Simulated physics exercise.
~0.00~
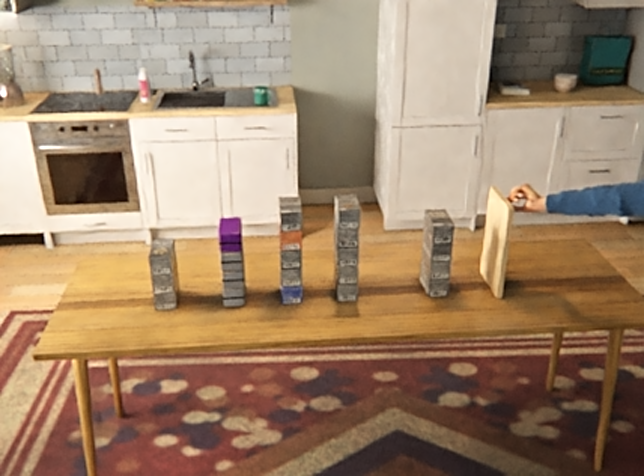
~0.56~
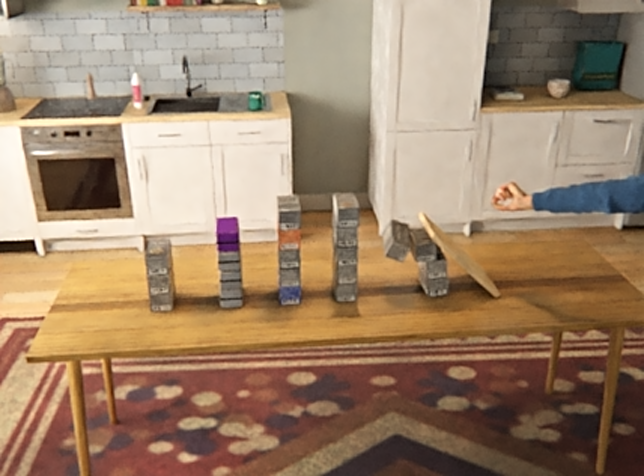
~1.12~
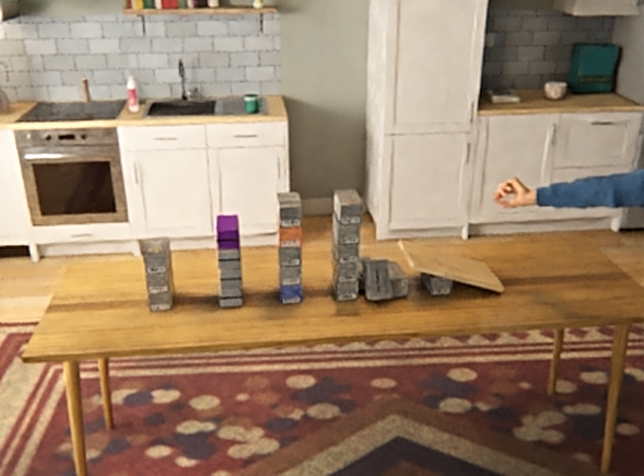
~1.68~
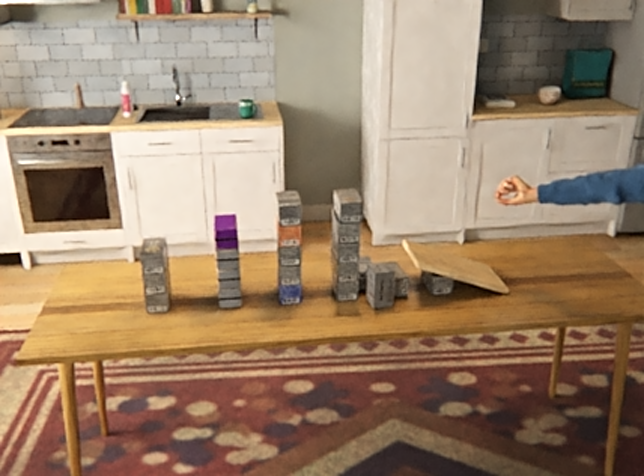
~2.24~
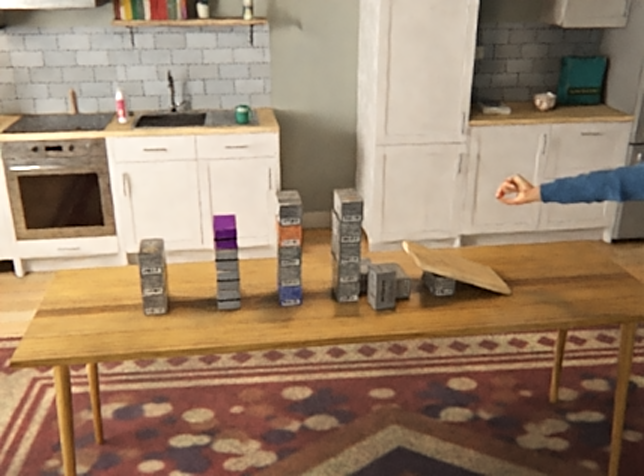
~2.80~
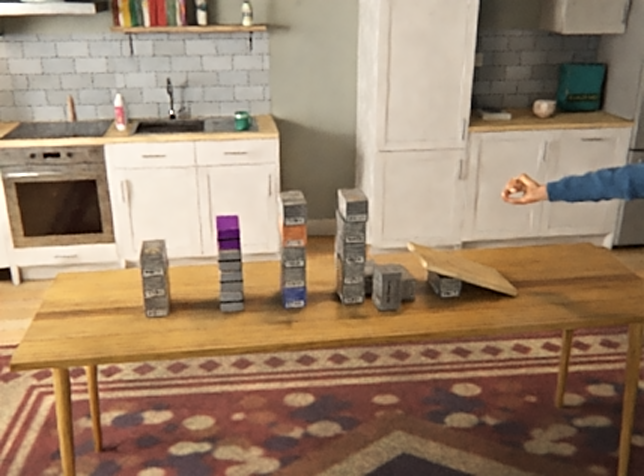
To begin with, a hand in a blue sleeve touches the top of an upright wooden board at the right end of a row of five stacks of small wrapped packets on a kitchen table. The board tips left into the nearest grey stack, and the hand stays behind. The upper packets of that stack topple leftward and drop beside the next tall stack, while the board sinks and comes to rest slanted over what remains. The other four stacks keep standing, with the orange, purple and blue packets still in place.
